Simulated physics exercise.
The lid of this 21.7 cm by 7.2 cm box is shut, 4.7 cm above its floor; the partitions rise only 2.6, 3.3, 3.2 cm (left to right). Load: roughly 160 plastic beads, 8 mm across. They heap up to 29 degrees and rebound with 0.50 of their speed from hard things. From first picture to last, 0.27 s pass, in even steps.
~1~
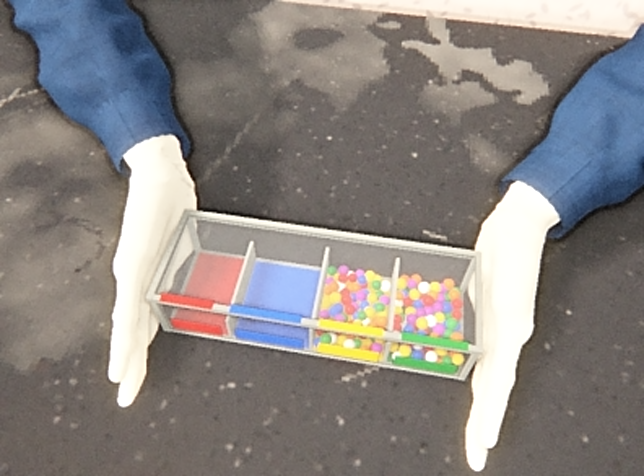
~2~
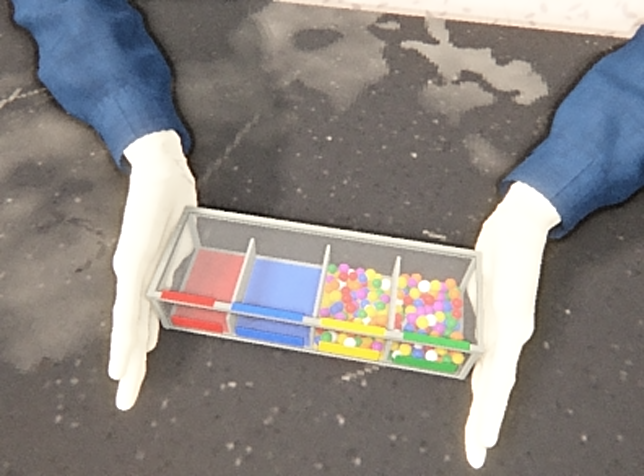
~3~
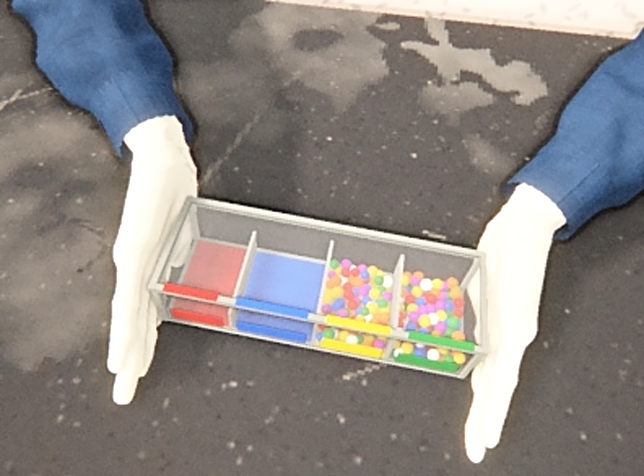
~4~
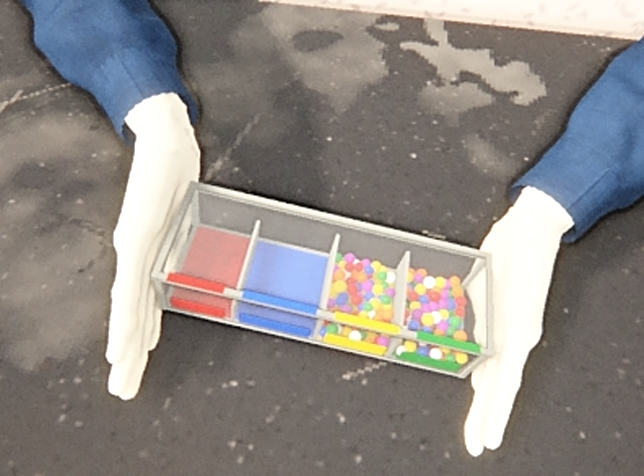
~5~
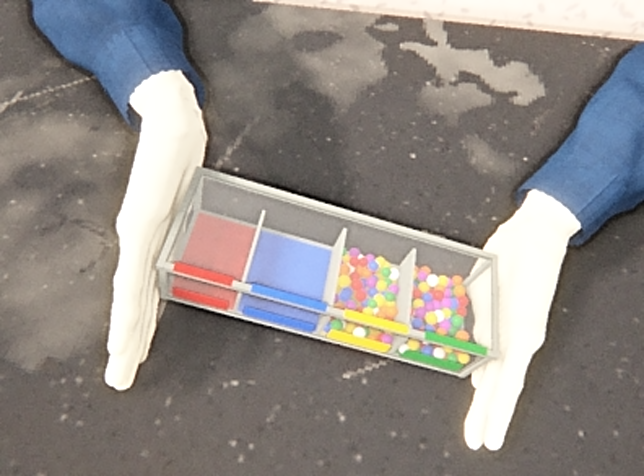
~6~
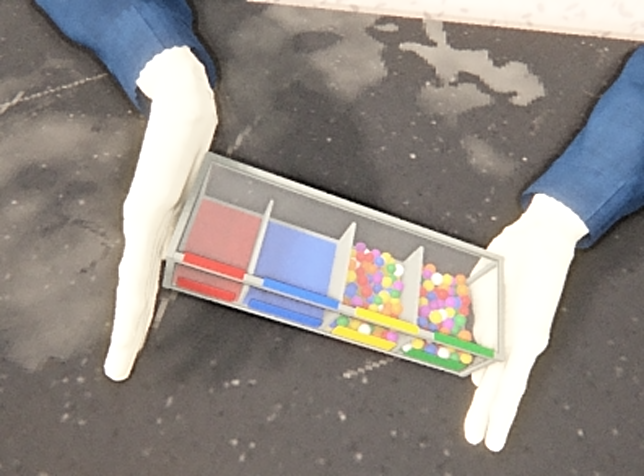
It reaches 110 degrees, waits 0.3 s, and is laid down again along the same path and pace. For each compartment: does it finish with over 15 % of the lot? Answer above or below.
Red below, blue below, green above, yellow above.
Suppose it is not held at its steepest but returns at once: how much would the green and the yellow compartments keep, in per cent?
Green 80, yellow 20.
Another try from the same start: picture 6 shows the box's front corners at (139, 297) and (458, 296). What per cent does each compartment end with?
Red 35; blue 5; green 25; yellow 35.
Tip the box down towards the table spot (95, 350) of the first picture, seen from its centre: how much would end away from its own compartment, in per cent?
About 40 per cent.
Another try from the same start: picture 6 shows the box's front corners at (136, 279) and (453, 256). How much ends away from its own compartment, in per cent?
Then about 40 per cent.
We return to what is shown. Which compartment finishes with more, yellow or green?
It is the green one.
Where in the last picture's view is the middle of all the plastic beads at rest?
Around (428, 326).
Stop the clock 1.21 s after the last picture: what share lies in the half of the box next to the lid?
About 60 per cent.
Then, 1.21 s after the last picture, tilt 110 degrees; green 70 %, yellow 30 %.
Then, 2.01 s after the last picture, tilt 56 degrees; green 75 %, yellow 25 %.
Then, 2.83 s after the last picture, tilt 0 degrees; green 75 %, yellow 25 %.
In the end, red 0 %, blue 0 %, green 75 %, yellow 25 %.
